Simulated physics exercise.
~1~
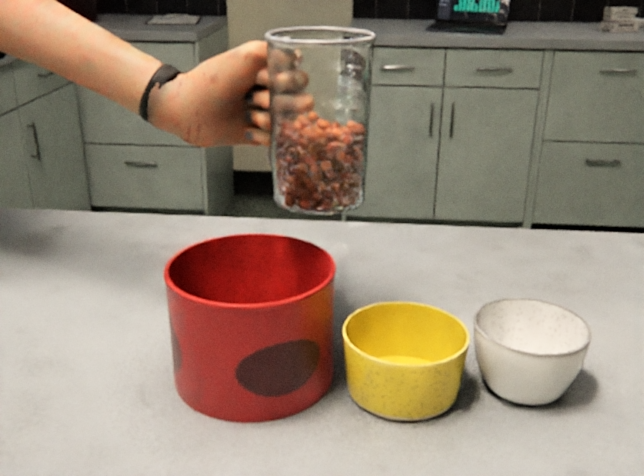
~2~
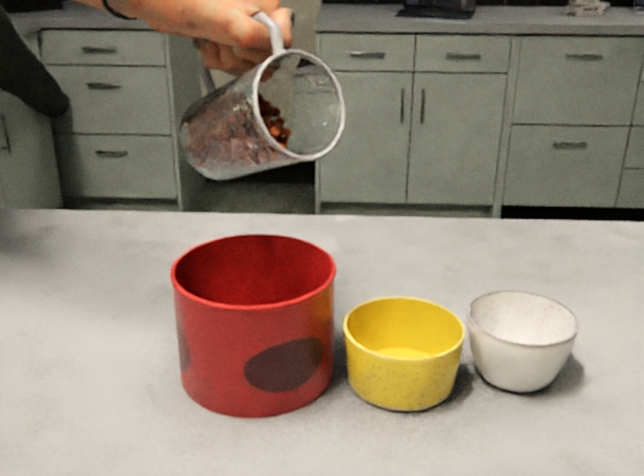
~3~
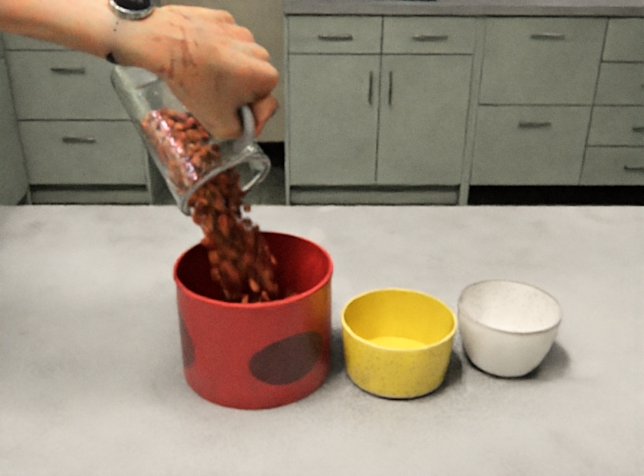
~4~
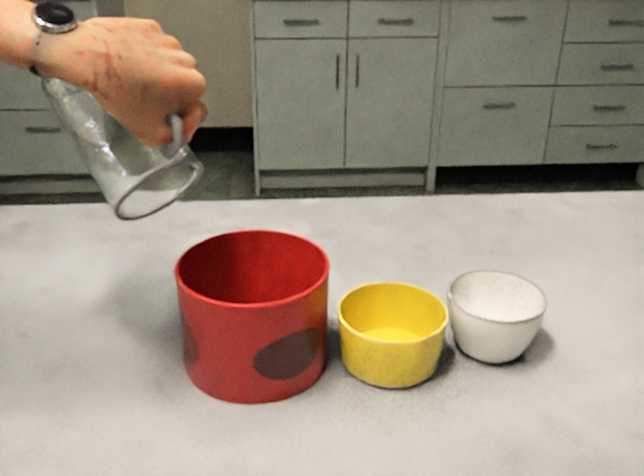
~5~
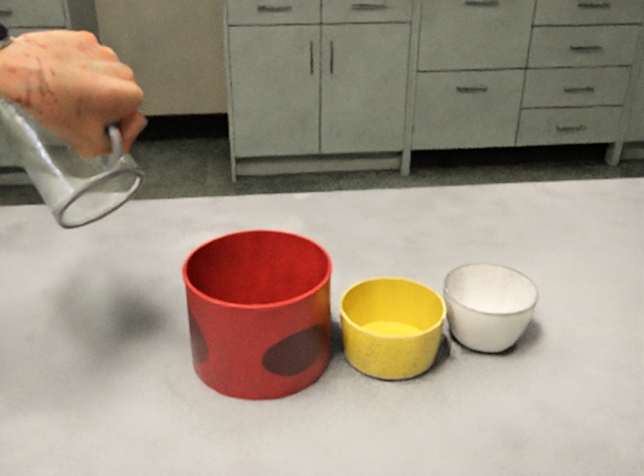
A clear glass jug of small reddish-brown pellets, gripped by a hand, starts upright above a gray table that holds a red pot with dark spots, a yellow dish and a white bowl. The hand moves the jug left and tips it onto its side, the pellets still inside. Continuing left and tilting further, it pours them in a thick stream into the red pot. The jug empties, and the hand carries it farther left, still tipped mouth-down. At the end, the pellets are in the red pot, with none in the yellow dish, white bowl or on the table.
